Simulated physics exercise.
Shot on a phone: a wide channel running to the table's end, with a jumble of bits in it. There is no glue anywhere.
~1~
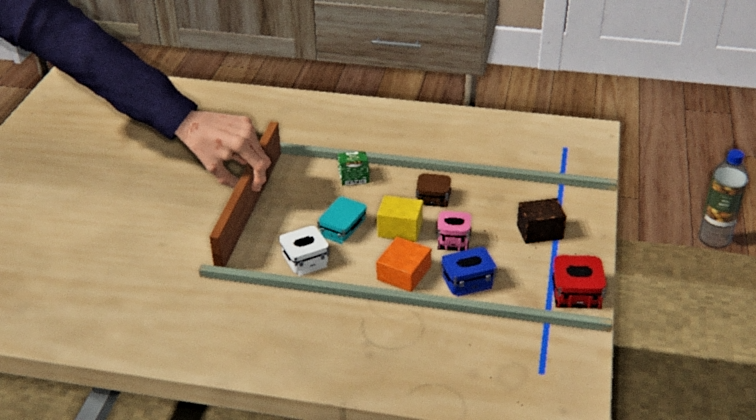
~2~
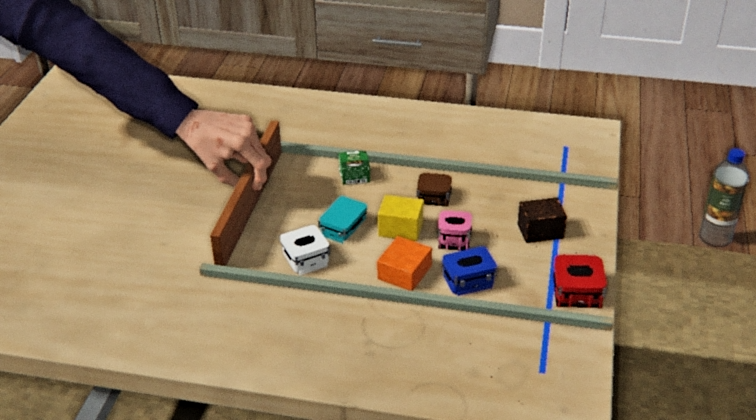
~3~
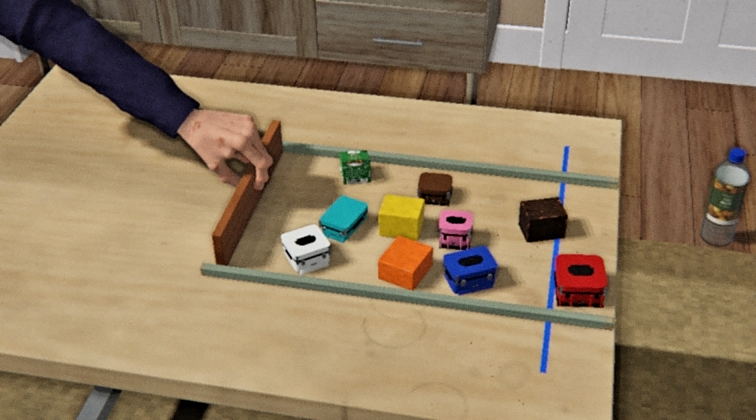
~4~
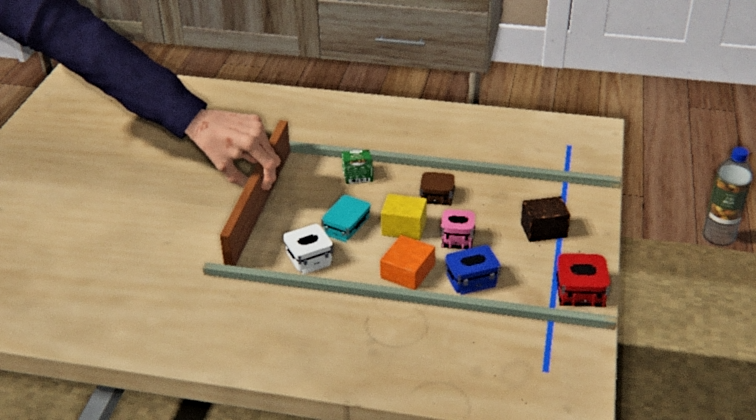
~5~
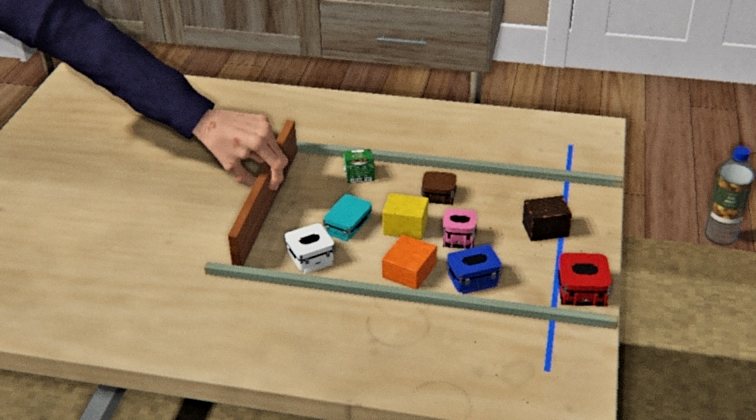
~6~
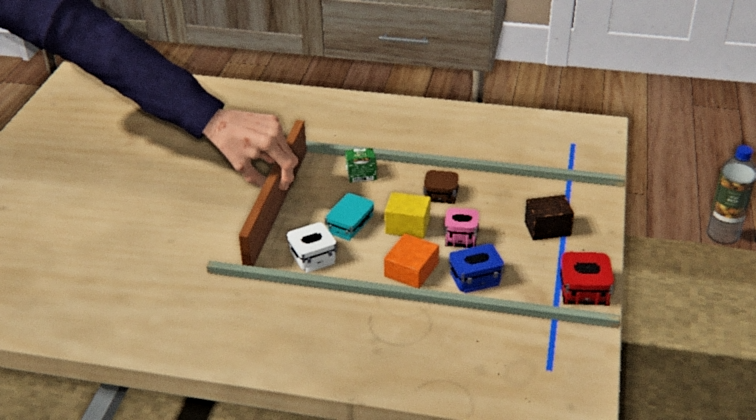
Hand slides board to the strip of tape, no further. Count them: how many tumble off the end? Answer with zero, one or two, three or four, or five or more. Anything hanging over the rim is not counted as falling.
Three or four.
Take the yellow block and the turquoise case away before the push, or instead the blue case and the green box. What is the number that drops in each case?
You'd see 2 fallen, and 2 in the other try.
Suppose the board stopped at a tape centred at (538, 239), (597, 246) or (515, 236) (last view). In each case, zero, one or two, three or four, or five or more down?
Place by place: Three or four, then 5 or more, then 1 or 2.
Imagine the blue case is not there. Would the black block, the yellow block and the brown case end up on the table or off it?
Black block still up; yellow block still up; brown case still up.
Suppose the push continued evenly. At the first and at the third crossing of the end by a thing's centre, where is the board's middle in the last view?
At (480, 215) for the first, at (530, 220) for the third.
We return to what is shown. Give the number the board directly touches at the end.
Result: 4 in all.
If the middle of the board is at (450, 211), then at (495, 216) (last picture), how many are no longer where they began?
Tally: First 10; then 10.
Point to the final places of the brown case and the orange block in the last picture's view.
In the last picture the first middle sits at (580, 218) and the other at (619, 286).
Early on, none off yet; red case at rest near (586, 279); black block at rest near (549, 218); blue case at rest near (476, 269).
A while later, none off yet; red case travelled about its own width near (616, 284); black block travelled a little near (569, 217); blue case travelled well along near (569, 286).
Finally, the number that fall off is three or four; lost, pink case, blue case and red case.
